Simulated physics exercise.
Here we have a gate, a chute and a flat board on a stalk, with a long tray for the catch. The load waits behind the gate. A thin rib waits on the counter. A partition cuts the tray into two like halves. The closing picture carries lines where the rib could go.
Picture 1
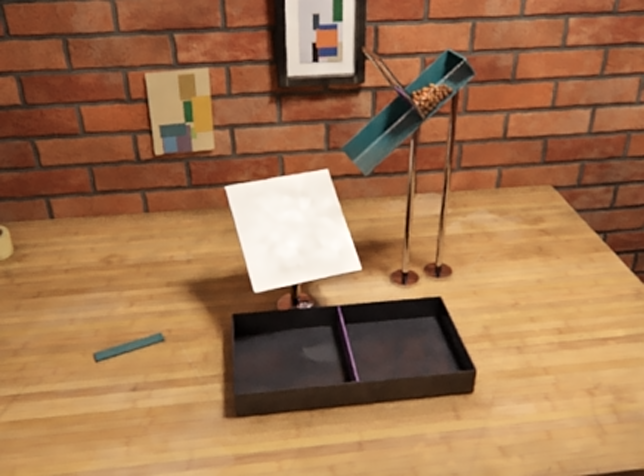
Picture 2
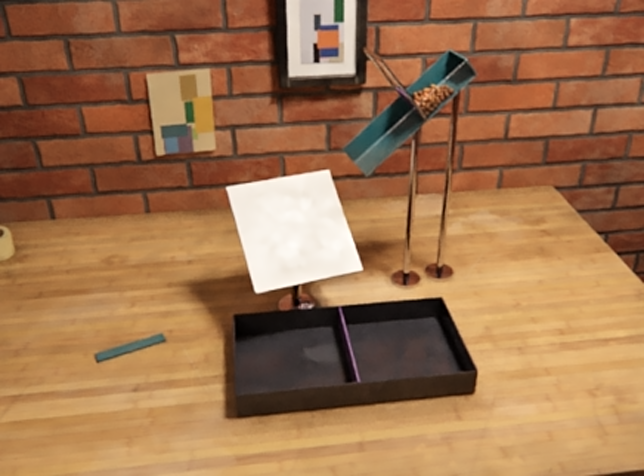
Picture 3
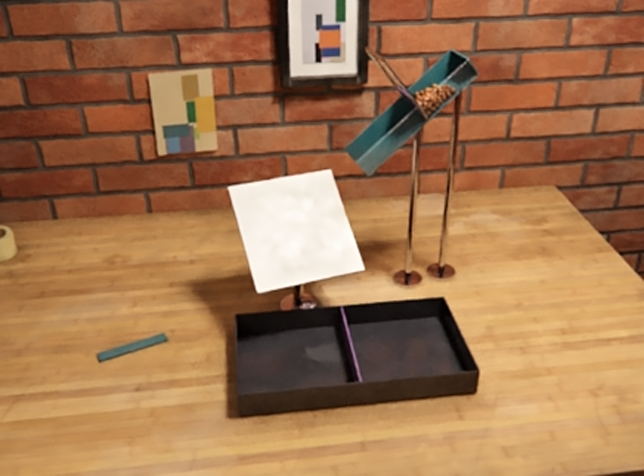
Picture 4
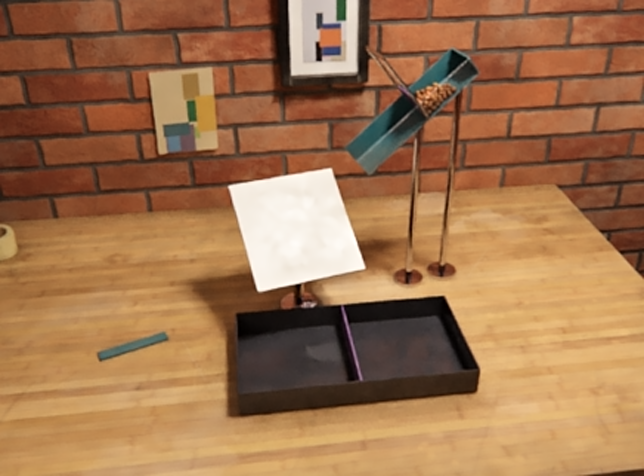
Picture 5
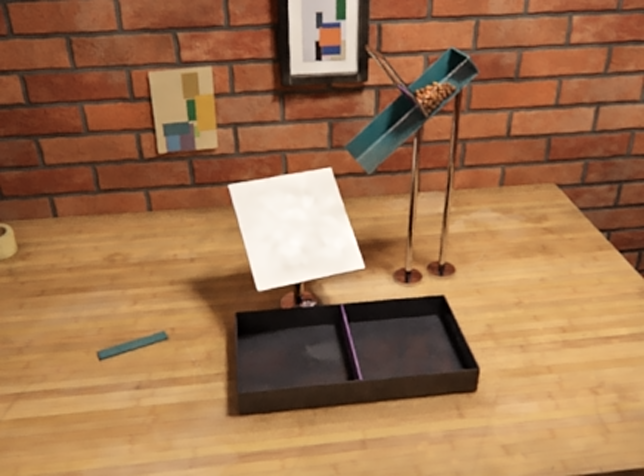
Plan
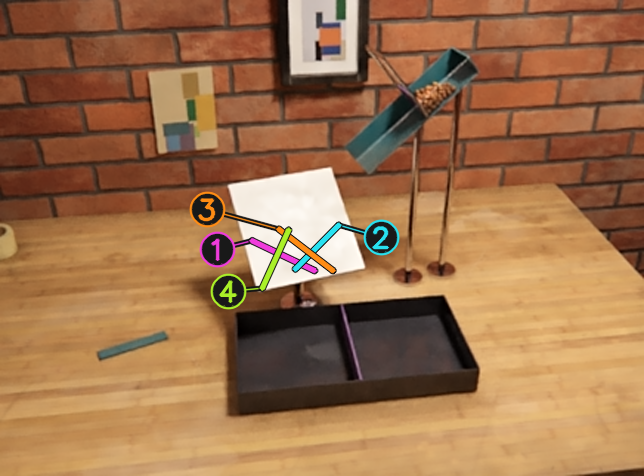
A black divided tray, a tilted white board and a raised teal chute holding small brown pieces standing motionless on a wooden counter.
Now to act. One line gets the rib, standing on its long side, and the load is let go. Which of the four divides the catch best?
1 beats the others.
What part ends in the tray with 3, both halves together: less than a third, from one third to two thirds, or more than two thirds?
Line 3 gives more than two thirds.
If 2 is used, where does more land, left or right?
Left.
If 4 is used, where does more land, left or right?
Left.
On the marked copy, line 1 from (252, 240) to (314, 270); line 2 from (338, 225) to (295, 269); line 3 from (278, 229) to (333, 270); line 4 from (288, 230) to (262, 288).
With 1, of what is caught, roughly half in the left half, roughly half in the right.
With 2, of what is caught, every piece in the left half, not one piece in the right.
With 3, of what is caught, about a tenth in the left half, the larger part in the right.
With 4, of what is caught, almost all in the left half, just a few in the right.
